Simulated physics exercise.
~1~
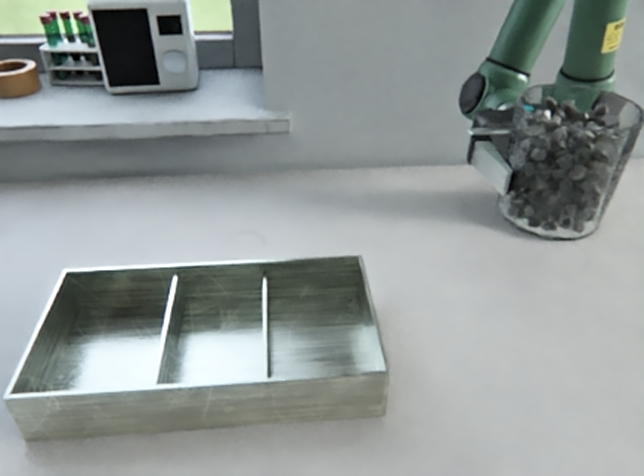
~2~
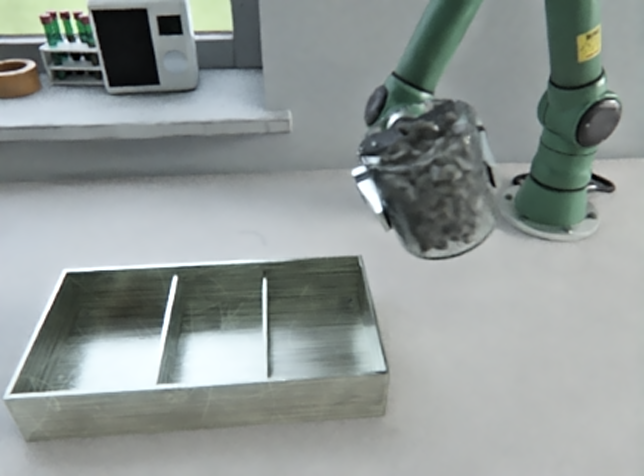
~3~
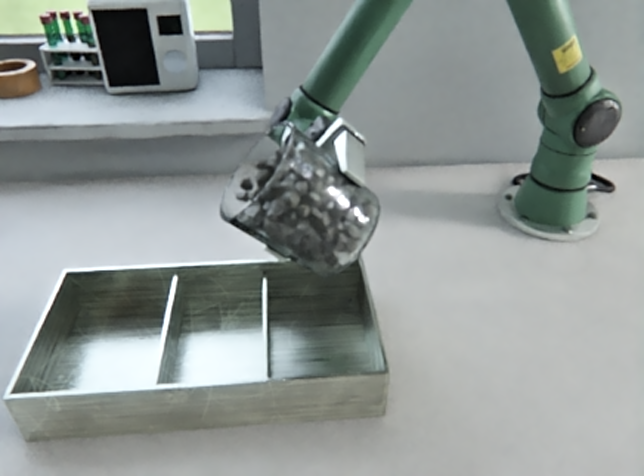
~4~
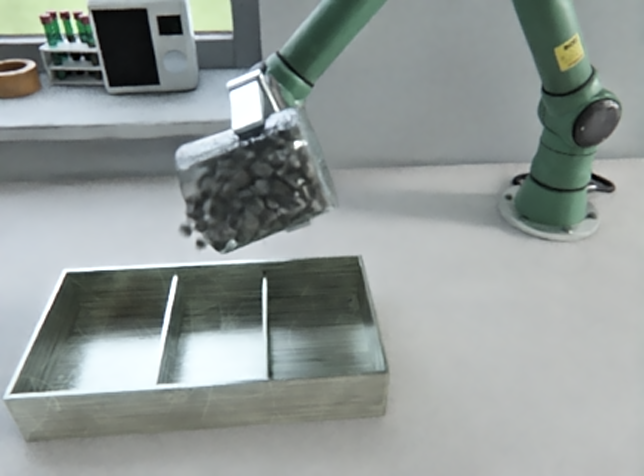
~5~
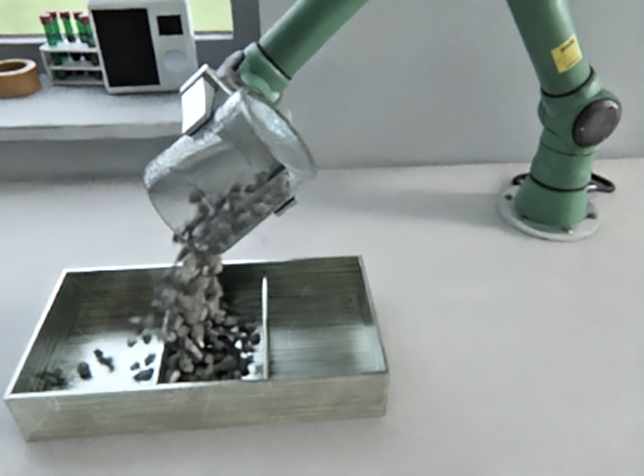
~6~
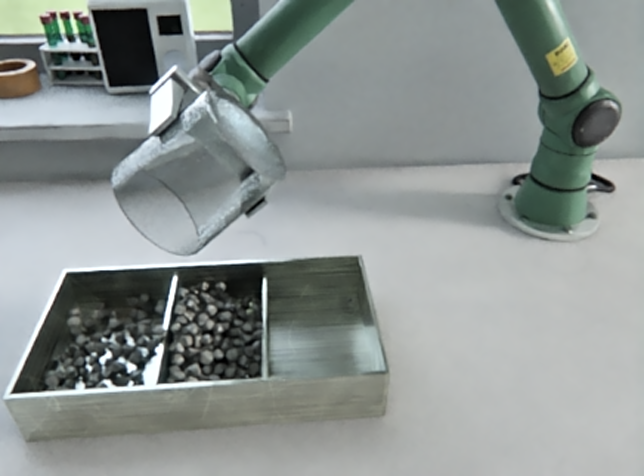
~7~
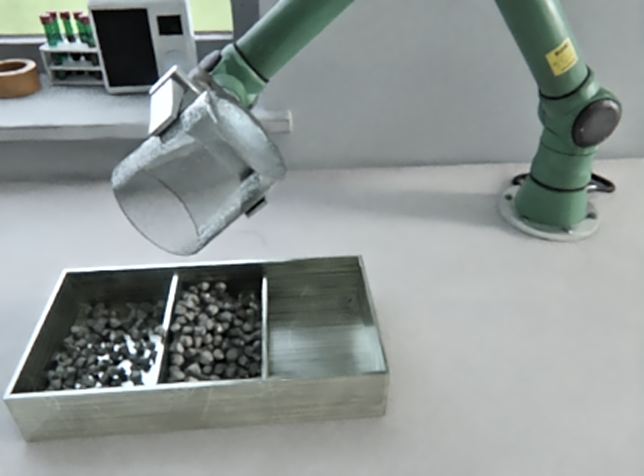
A green robot arm grips a clear beaker heaped with small dark pebbles and carries it left from the right side of a pale table. As it nears a still, open metal box split into three parts, the beaker tips further and further over. A few pebbles begin to slip from its mouth, then a thick stream pours into the middle part, with some scattering into the left part. The arm shifts slightly left as the beaker empties. It stops, still tilted mouth down, with pebbles filling the middle part, a looser layer in the left, and the right part empty.
